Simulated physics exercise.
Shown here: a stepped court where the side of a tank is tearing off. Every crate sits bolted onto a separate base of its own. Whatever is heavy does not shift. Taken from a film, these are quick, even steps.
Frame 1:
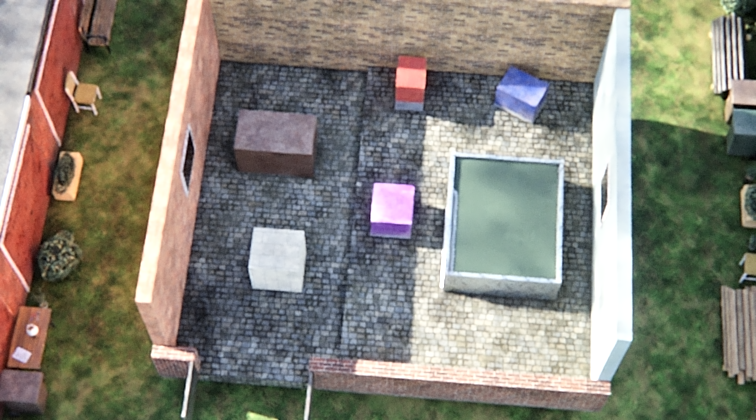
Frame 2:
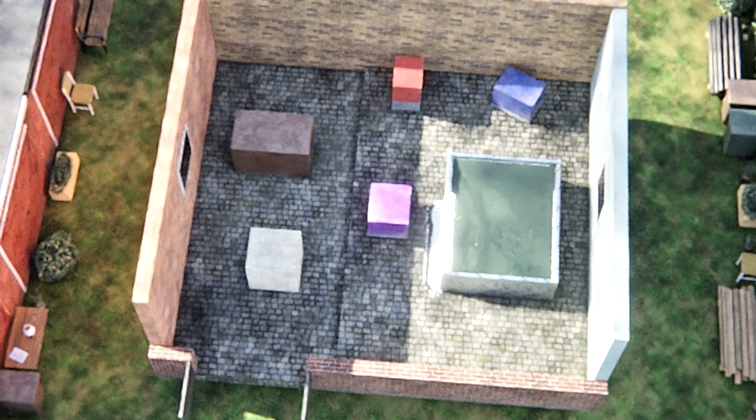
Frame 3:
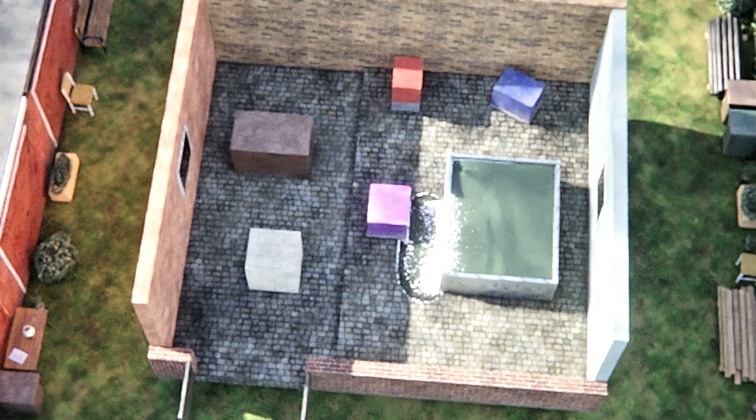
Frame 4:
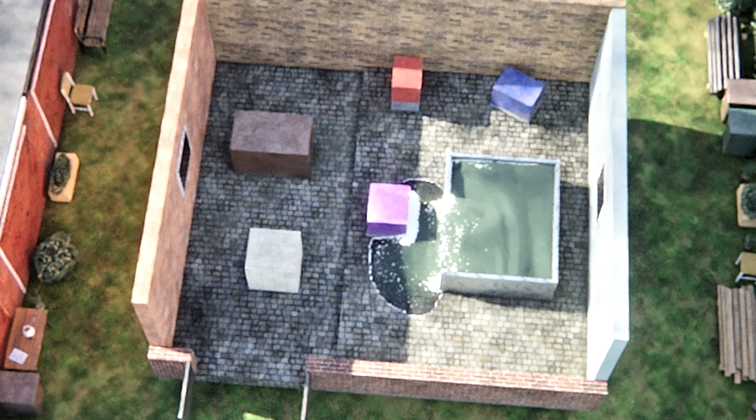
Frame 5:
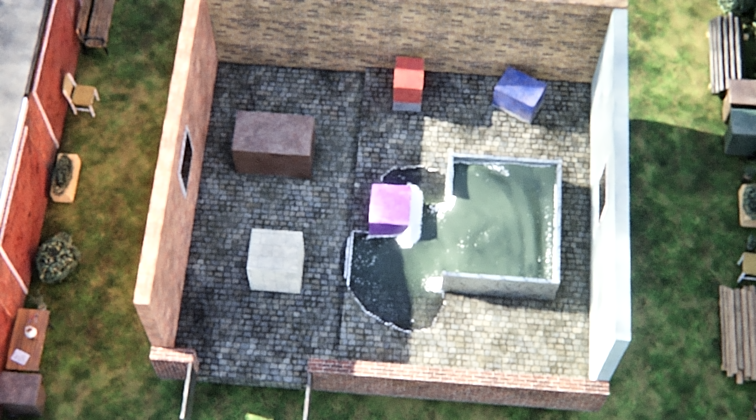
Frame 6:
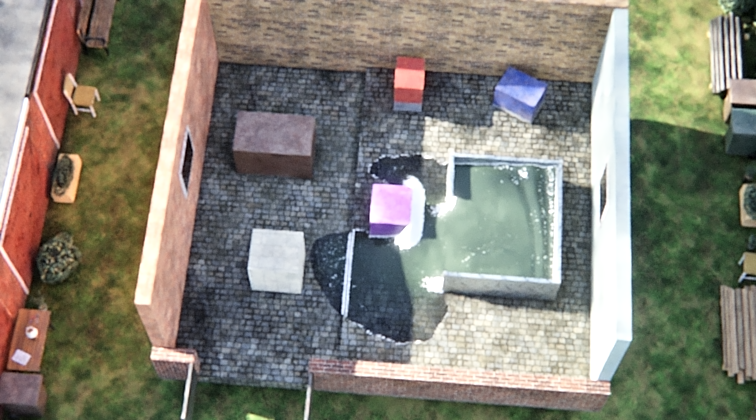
Greenish water bursts from the left side of an open, pale-rimmed tank in a walled, stone-paved court, seen from high above with grass on either side. A purple block sits left of the tank, red and blue blocks behind it, and brown and whitish blocks farther left. The water gushes out foaming, wraps around the purple block, and spreads left and toward the low front wall in a widening dark pool.
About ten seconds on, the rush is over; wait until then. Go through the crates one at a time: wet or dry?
Outcome: The red crate ends up clear of the water, the purple crate ends up with water on it, the blue crate ends up with water on it.
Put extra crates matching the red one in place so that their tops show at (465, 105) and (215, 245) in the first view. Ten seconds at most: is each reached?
Outcome, in listed order: Is missed, is missed.
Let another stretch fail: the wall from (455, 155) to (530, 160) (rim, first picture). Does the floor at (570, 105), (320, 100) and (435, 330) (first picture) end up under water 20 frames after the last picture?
Soaked / soaked / unwetted.
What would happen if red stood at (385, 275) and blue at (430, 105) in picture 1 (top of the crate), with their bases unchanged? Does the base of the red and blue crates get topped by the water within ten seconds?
I'd say red crate is overtopped, while blue crate is overtopped.
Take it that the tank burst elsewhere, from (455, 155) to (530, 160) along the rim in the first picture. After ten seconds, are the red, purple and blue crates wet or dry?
As I see it, the red crate is overtopped, the purple crate is overtopped and the blue crate is overtopped.
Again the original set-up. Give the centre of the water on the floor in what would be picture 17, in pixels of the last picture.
The balance point is around (430, 244).
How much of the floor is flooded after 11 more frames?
That's roughly 50 per cent.
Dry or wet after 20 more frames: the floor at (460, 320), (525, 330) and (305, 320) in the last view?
First spared, second spared, third inundated.
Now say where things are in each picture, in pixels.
The first frame shows the open tank at (505, 218) is whole and still.
In the second frame, the front is at (435, 289), out from the gap at (446, 242).
In the third frame, water pours out at (445, 243) and has run to (414, 294).
In the fourth frame, the front is at (394, 301), out from the gap at (445, 243).
In the fifth frame, the front is at (348, 276), out from the gap at (447, 244).
In the sixth frame, water pours out at (448, 243) and has run to (316, 261).
A moment on, water covers 30 % of the floor; the red crate water round its plinth, the purple crate water round its plinth, the blue crate not reached.
Next, water covers 50 % of the floor; the red crate water round its plinth, the purple crate water round its plinth, the blue crate water round its plinth.
Then, water covers 65 % of the floor; the red crate water round its plinth, the purple crate water round its plinth, the blue crate water round its plinth.
Later, water covers 85 % of the floor; the red crate water round its plinth, the purple crate water round its plinth, the blue crate water round its plinth.
In the end, water covers 90 % of the floor; the red crate stayed above the water, the purple crate was topped, the blue crate was topped.
